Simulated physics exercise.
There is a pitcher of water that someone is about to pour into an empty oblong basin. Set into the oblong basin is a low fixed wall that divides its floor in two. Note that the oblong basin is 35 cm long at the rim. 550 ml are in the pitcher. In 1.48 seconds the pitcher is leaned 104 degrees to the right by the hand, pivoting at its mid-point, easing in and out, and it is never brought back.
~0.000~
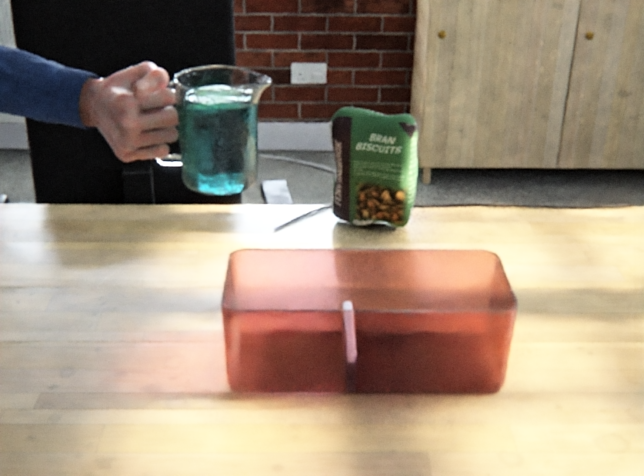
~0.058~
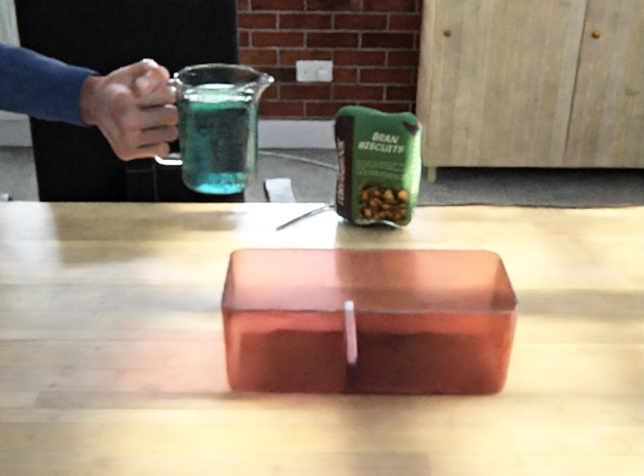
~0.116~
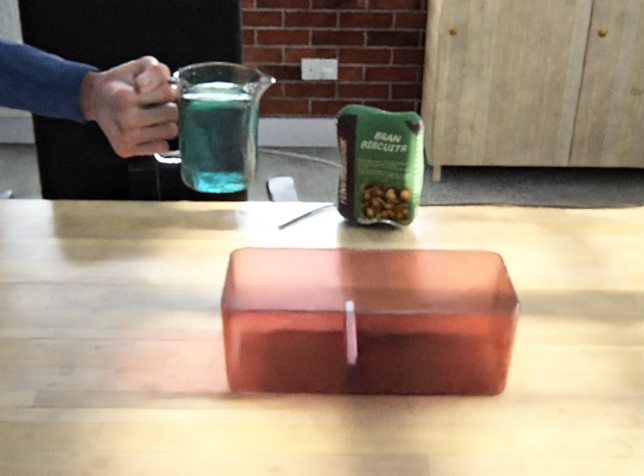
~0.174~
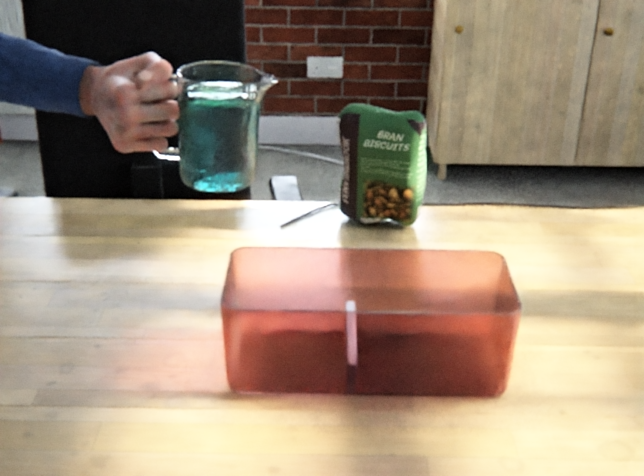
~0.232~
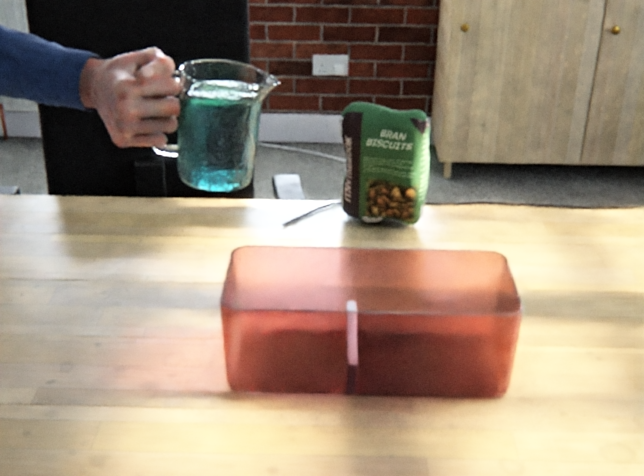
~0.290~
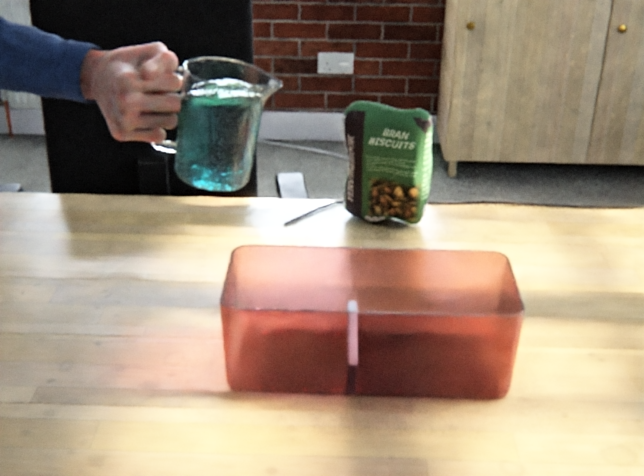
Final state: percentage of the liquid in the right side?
Approximately 52 %.
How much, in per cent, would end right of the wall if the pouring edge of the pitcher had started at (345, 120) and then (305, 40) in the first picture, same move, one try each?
Result: 95 per cent, then 90 per cent.
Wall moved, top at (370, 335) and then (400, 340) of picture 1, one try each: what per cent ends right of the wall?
First 5, then 10 per cent.
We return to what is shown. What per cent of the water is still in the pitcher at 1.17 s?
About 40 per cent.
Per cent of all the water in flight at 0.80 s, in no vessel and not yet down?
About 10 per cent.
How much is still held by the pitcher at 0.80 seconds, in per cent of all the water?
Around 90 in a hundred.
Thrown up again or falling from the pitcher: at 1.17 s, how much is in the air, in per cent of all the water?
Airborne fraction: Approx. 24 %.
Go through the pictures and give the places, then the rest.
Tilt 0°; pouring edge (272, 80); surface from (180, 96) to (256, 96); the oblong basin's rim runs from (226, 279) to (507, 280); the wall's top is at (349, 331), in the first frame.
Tilt 0°; pouring edge (273, 79); surface from (180, 95) to (257, 96), in the second frame.
Tilt 2°; pouring edge (274, 80); surface from (182, 93) to (257, 95), in the third frame.
Tilt 4°; pouring edge (277, 80); surface from (182, 91) to (259, 94), in the fourth frame.
Tilt 6°; pouring edge (279, 82); surface from (184, 90) to (261, 93), in the fifth frame.
Tilt 10°; pouring edge (282, 84); surface from (186, 90) to (265, 93), in the sixth frame.
After 0.80 s the tilt is 58° and 89 per cent is still to pour, 1 is left of the wall and 0 right of it.
After 1.17 s the tilt is 93° and 40 per cent is still to pour, 7 is left of the wall and 29 right of it.
After 1.56 s the tilt is 104° and 4 per cent is still to pour, 39 is left of the wall and 51 right of it.
After 1.98 s the tilt is 104° and 0 per cent is still to pour, 46 is left of the wall and 52 right of it.
In the end 46 per cent lies left of the wall, 52 right of it and 2 outside.
